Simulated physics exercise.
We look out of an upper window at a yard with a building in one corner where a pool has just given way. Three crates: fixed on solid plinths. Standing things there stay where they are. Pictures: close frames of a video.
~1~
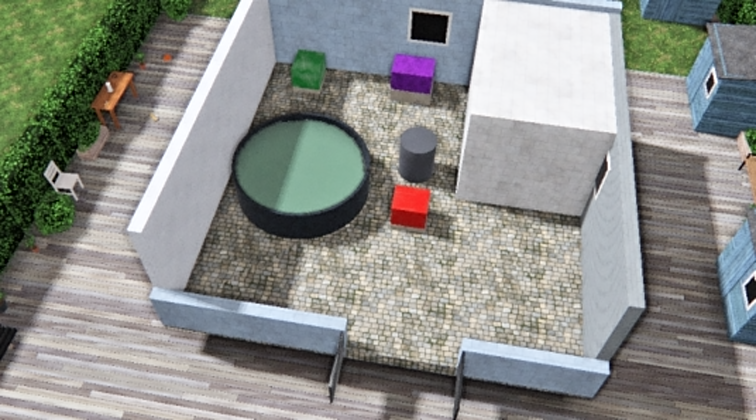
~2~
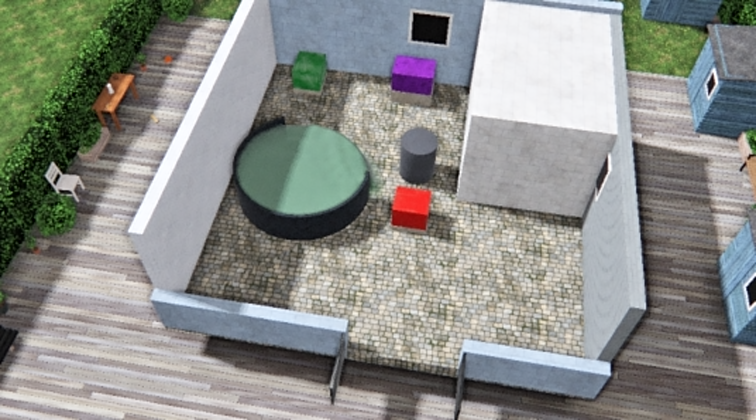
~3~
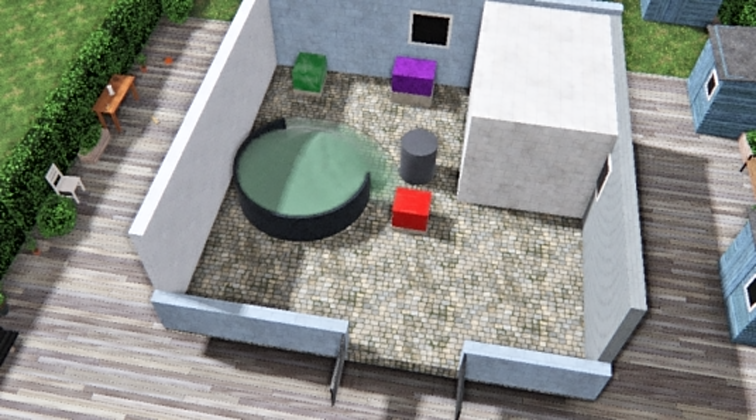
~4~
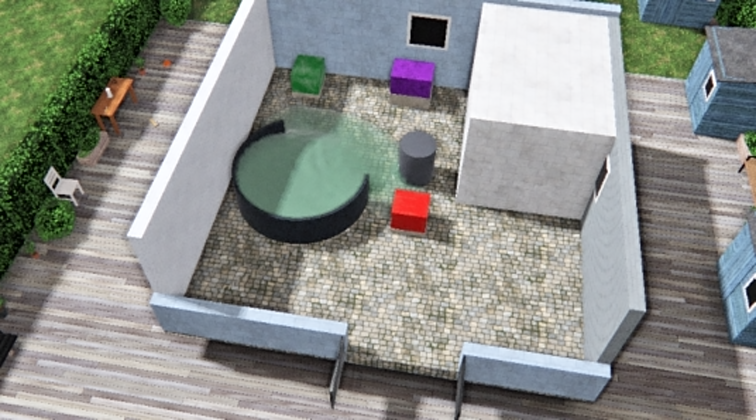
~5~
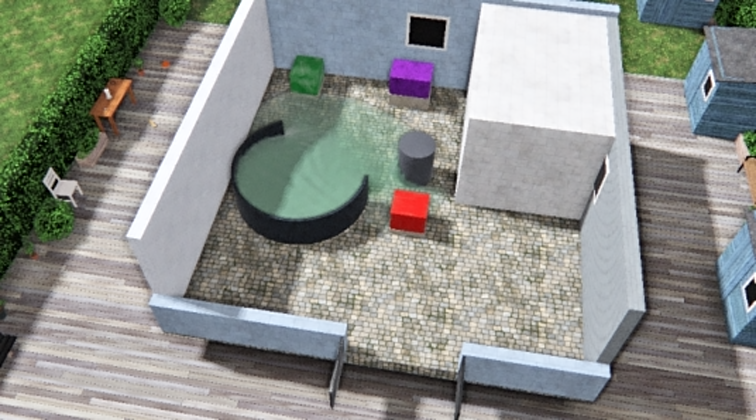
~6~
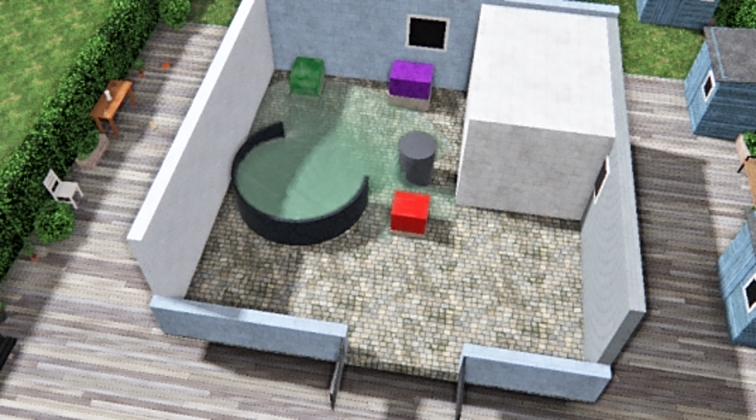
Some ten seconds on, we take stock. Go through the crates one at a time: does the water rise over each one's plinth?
Result: Most likely the green crate gets water on it; most likely the purple crate gets water on it; most likely the red crate gets water on it.
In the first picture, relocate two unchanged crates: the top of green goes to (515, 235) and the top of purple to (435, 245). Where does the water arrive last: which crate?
The last one is the crate marked purple.
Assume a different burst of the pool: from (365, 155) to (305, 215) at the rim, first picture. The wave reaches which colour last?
Answer: The green crate.
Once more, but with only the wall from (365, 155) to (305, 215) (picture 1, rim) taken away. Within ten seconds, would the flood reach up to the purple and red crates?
So the purple crate remains untouched while the red crate goes wet.
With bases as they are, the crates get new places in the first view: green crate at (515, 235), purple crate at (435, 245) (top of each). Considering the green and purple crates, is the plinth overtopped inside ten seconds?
Result - green crate is overtopped, purple crate is missed.
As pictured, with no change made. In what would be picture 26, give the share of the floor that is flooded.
Close to 55 percent, by my reckoning.
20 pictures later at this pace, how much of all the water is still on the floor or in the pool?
Some 100 per cent.
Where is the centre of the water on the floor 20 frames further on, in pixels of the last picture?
At roughly (363, 142).
A moment on, water covers 40 % of the floor; the green crate water round its plinth, the purple crate water round its plinth, the red crate water round its plinth.
Next, water covers 45 % of the floor; the green crate water round its plinth, the purple crate water round its plinth, the red crate water round its plinth.
Then, water covers 55 % of the floor; the green crate water round its plinth, the purple crate water round its plinth, the red crate water round its plinth.
Later, water covers 95 % of the floor; the green crate water round its plinth, the purple crate water round its plinth, the red crate water round its plinth.
In the end, water covers 100 % of the floor; the green crate was topped, the purple crate was topped, the red crate was topped.
